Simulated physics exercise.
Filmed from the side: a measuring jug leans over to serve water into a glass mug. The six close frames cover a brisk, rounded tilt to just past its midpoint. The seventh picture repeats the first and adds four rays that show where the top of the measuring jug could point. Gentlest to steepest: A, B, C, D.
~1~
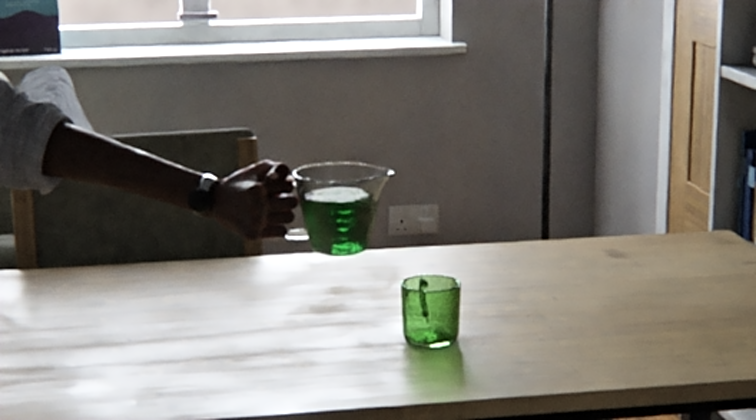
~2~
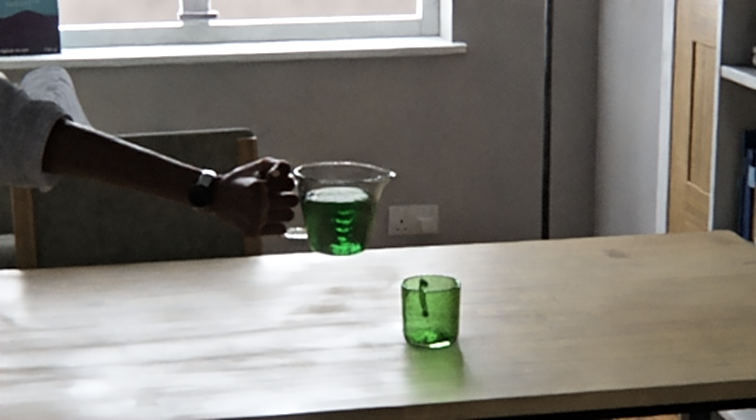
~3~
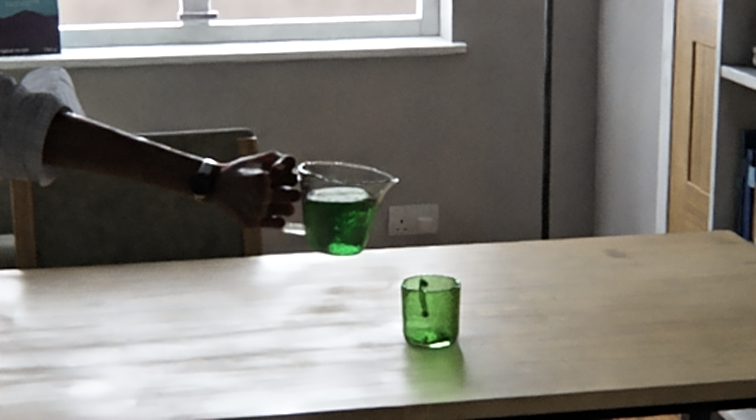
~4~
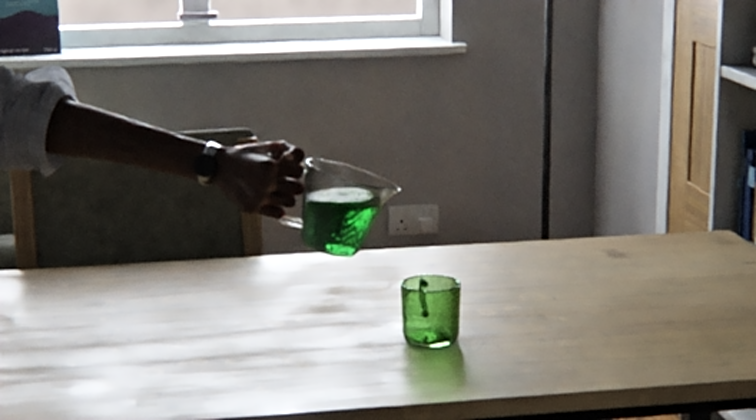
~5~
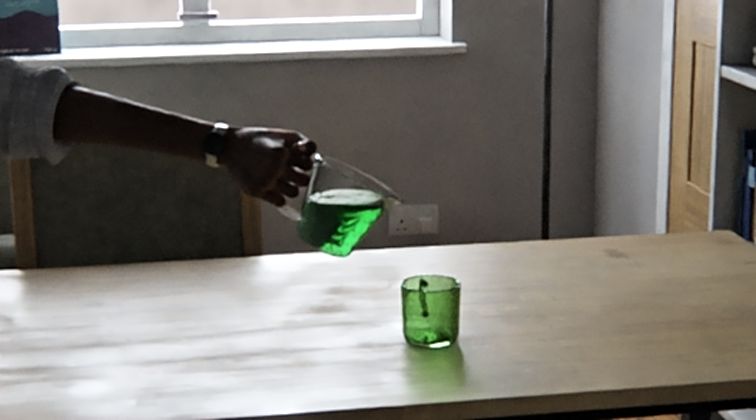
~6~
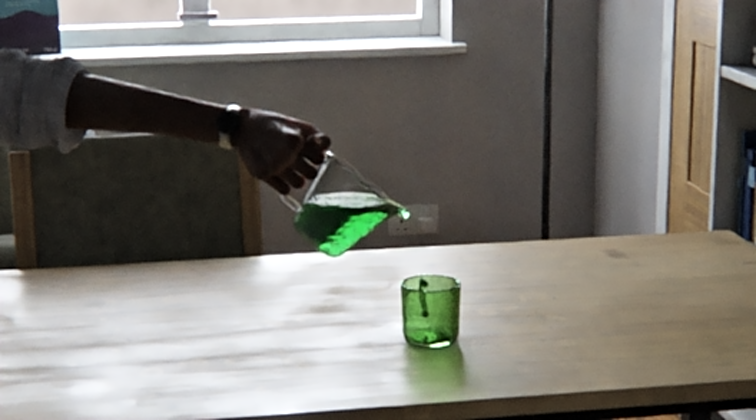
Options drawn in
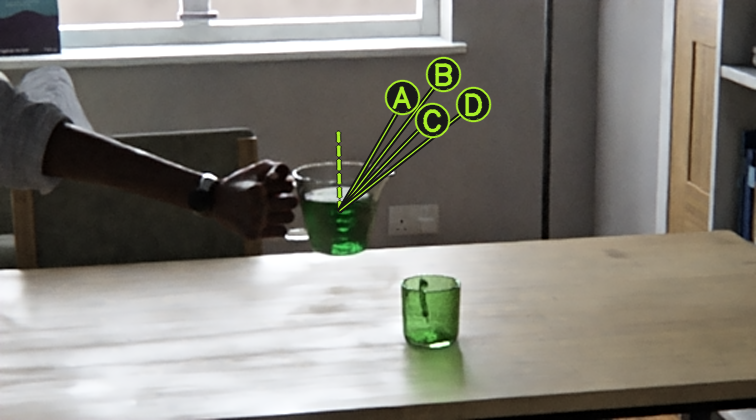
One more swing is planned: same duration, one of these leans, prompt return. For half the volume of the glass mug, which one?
D is best.
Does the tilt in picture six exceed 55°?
No.
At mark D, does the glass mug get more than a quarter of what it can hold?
Yes.
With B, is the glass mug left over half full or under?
Under half.
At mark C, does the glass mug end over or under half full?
Under half.
On the marked copy, A at (395, 114); B at (433, 88); C at (417, 130); D at (460, 114).
With A, the glass mug ends with about 4 % of what it can hold.
With B, the glass mug ends with about 16 % of what it can hold.
With C, the glass mug ends with about 32 % of what it can hold.
With D, the glass mug ends with about 51 % of what it can hold.
